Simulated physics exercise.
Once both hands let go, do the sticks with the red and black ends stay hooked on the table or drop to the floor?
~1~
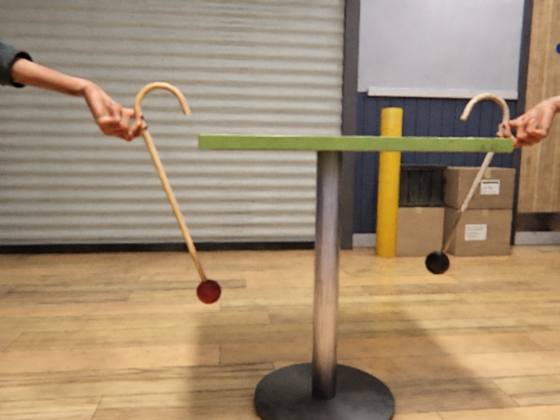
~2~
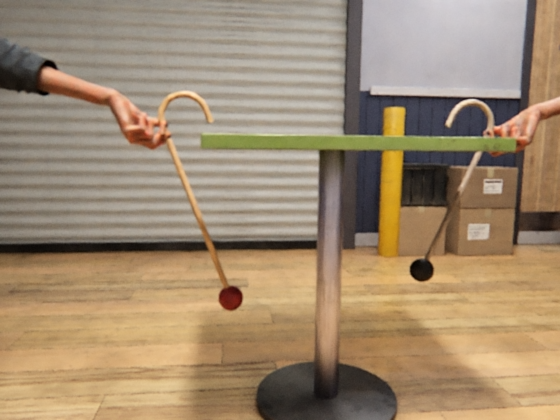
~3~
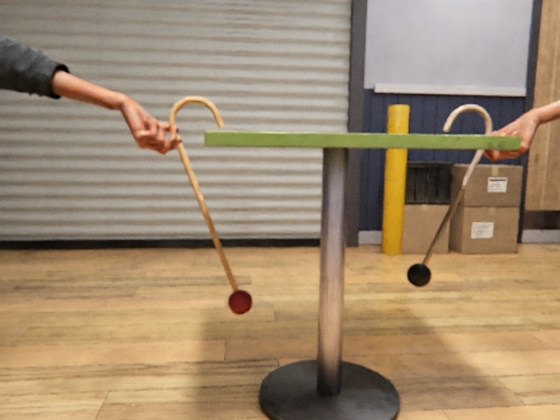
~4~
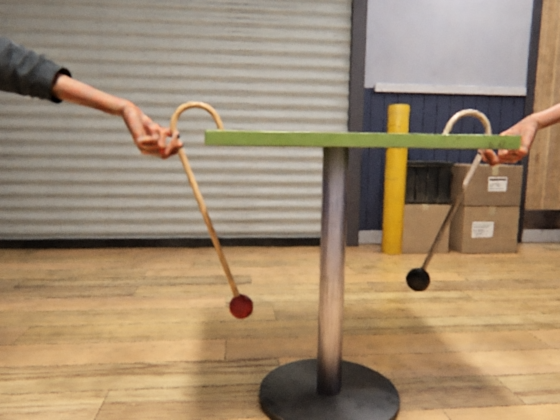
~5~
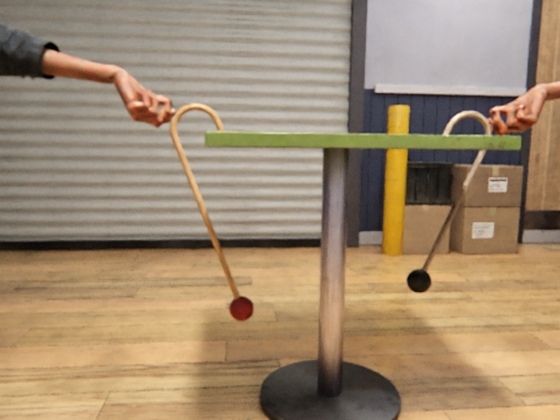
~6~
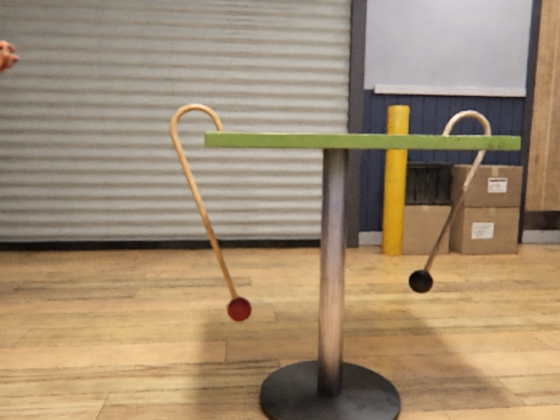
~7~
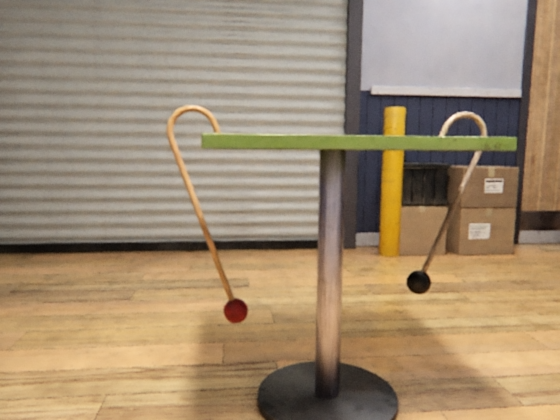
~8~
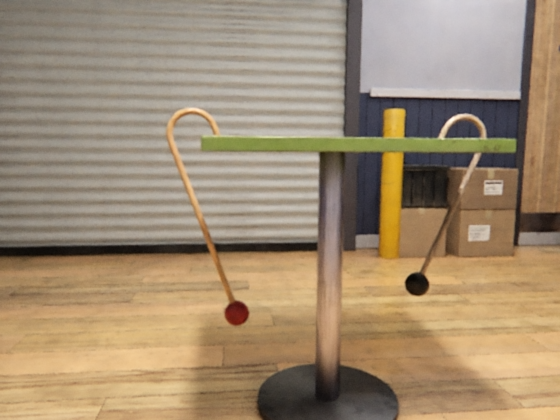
Both stay hooked. The stick with the red end hangs from the left end of the table and the one with the black end hangs from the right.
